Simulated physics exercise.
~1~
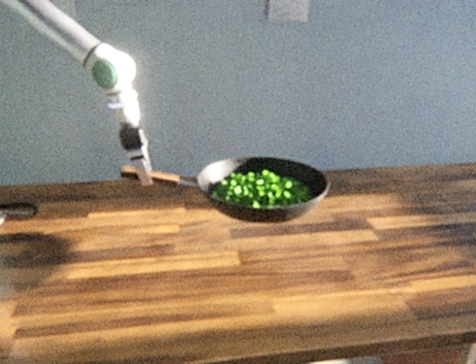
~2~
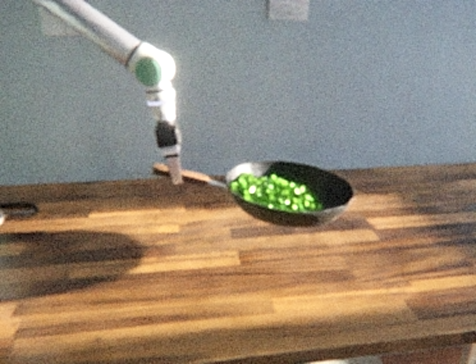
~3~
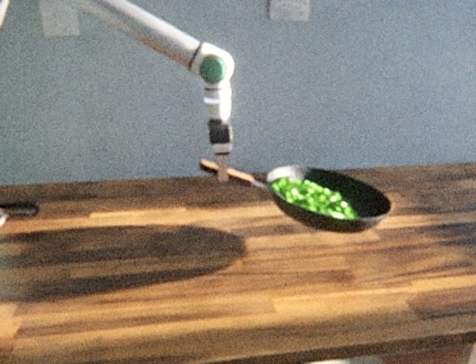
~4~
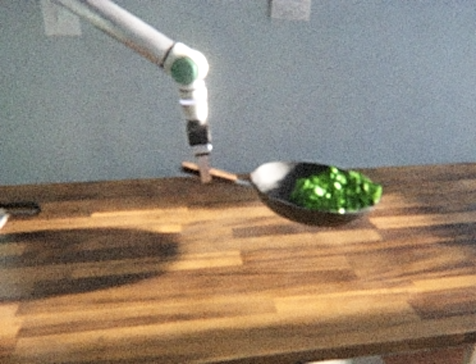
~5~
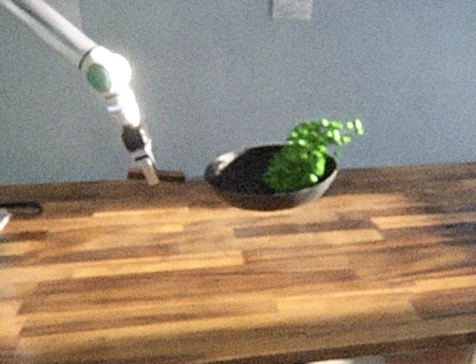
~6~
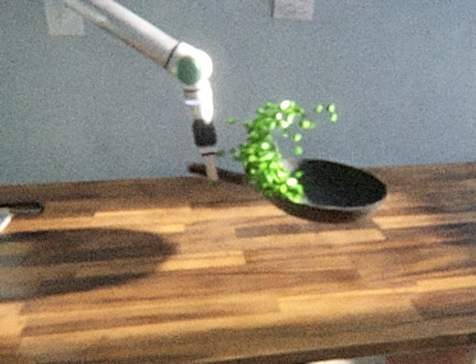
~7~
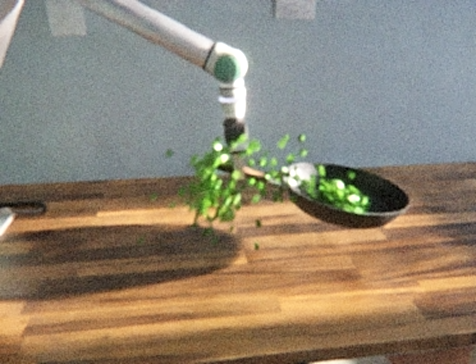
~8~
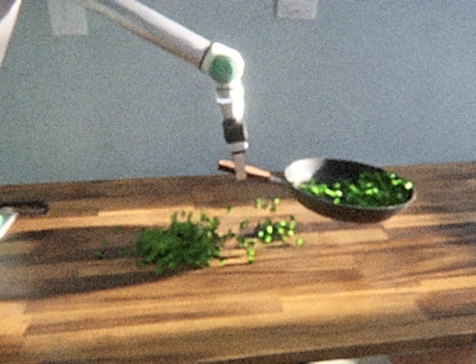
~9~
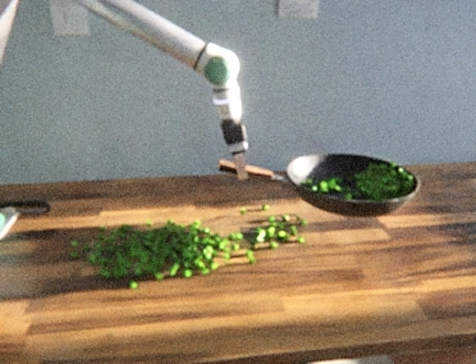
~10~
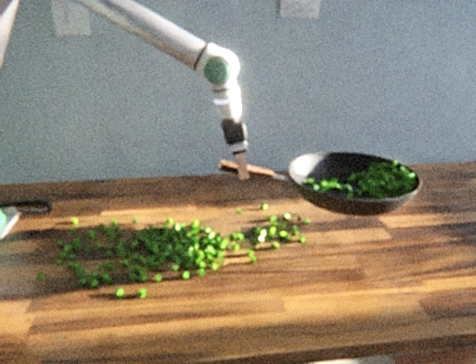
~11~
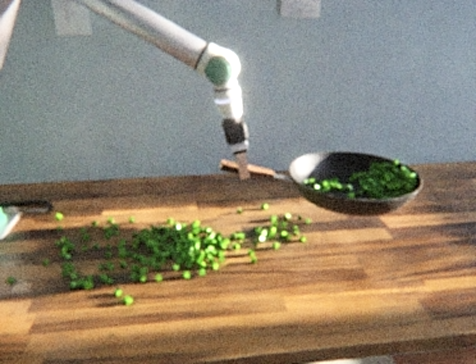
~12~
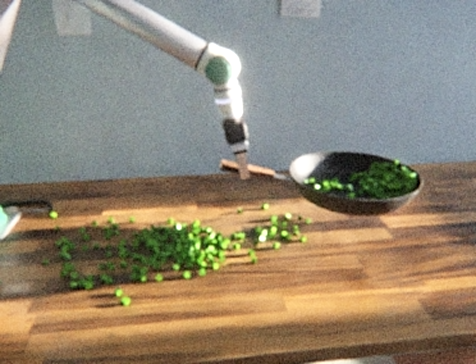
A robot arm holds a dark frying pan of bright green vegetable dice above a wooden table and carries it to the right, tipping it slightly. It then pulls the pan back left, and the pieces slide to the far right side and rise above the rim. As the arm pushes right again, the dice fly up and back over the handle side. Many miss the pan, tumble past the handle and land on the table, where they spread into a loose scatter. The arm stops, with the remaining pieces resting in the pan.
